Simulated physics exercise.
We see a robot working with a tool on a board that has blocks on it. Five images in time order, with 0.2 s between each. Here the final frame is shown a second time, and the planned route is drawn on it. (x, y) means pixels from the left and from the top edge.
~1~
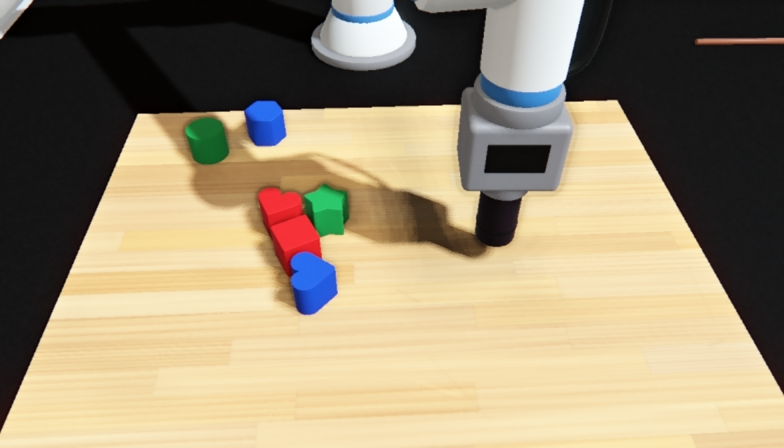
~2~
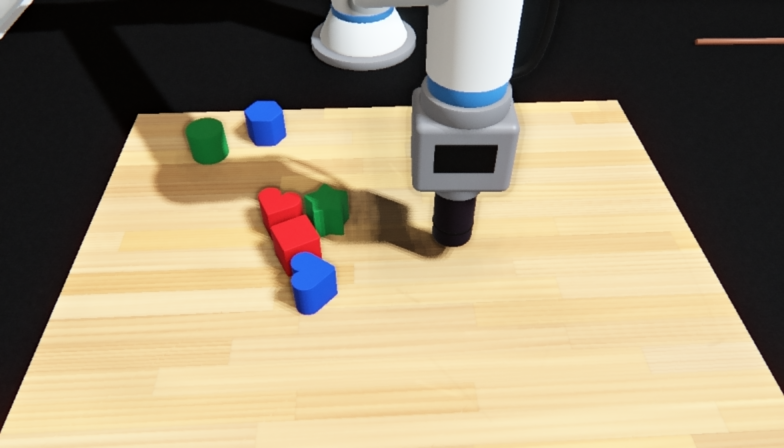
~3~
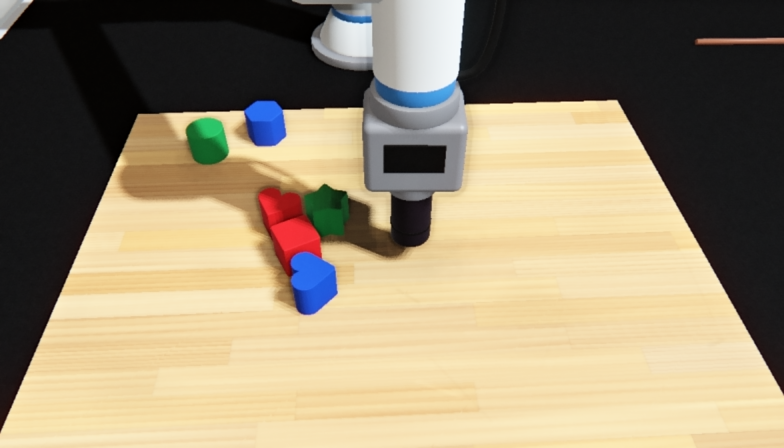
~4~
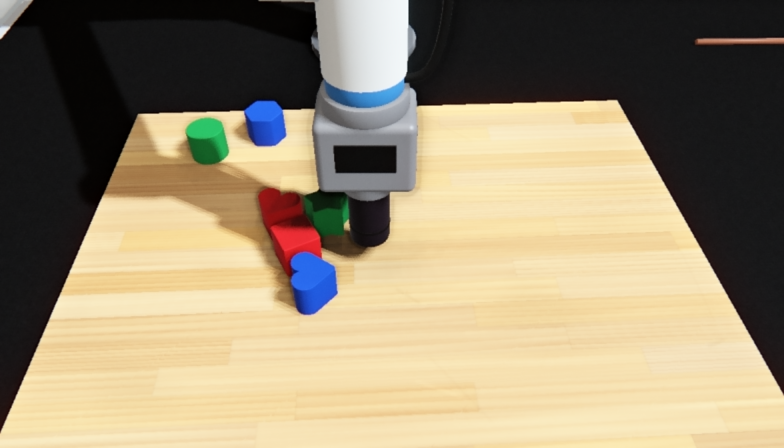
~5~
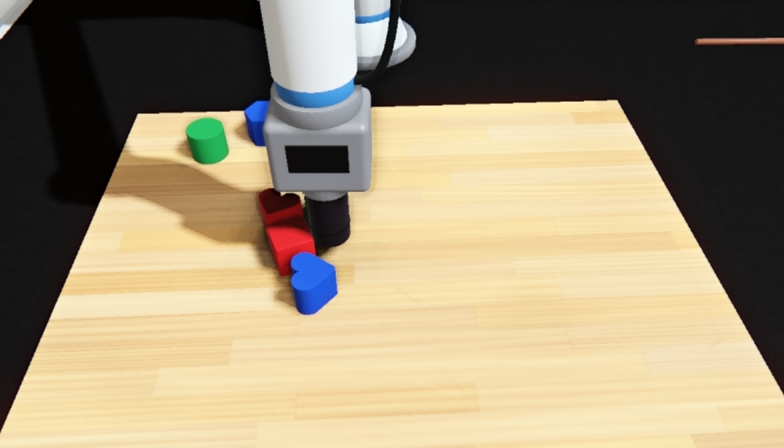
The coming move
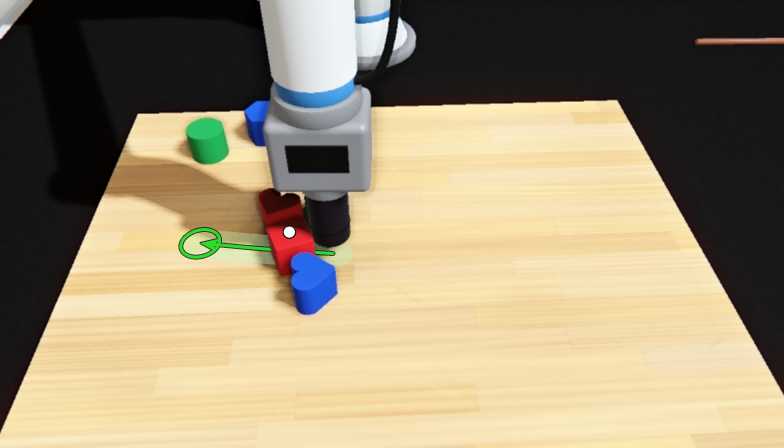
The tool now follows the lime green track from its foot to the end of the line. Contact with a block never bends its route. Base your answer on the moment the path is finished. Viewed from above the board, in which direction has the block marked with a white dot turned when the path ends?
It goes anticlockwise.
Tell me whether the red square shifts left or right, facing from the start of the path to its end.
The shift is leftward.
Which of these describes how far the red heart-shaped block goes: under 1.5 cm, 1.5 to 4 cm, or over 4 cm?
Verdict: Less than 1.5 cm.
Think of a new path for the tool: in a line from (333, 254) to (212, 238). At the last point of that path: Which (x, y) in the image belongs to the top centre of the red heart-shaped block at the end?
I expect it at (262, 193).
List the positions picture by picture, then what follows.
In the first picture, tip of the tool (494, 234), middles of tops, red heart-shaped block (277, 200), red square (295, 232), green star-shaped block (326, 198).
In the second picture, tool (452, 234), nothing pushed.
In the third picture, tool (410, 234), nothing pushed.
In the fourth picture, tool (370, 234), nothing pushed.
In the fifth picture, tool (331, 235), red heart-shaped block (277, 200), red square (289, 232), green star-shaped block hidden.
The line goes from (333, 254) directly to (200, 243); the dot is on the red square.
The first path, step by step. One third of the way, tool (284, 232); red square (242, 231).
Two thirds of the way, tool (238, 228); red heart-shaped block (267, 198), turned 40° clockwise; red square (195, 232), turned 15° anticlockwise.
At the end, tool (194, 224); red heart-shaped block (267, 198), turned 40° clockwise; red square (153, 236), turned 35° anticlockwise; green star-shaped block unmoved.
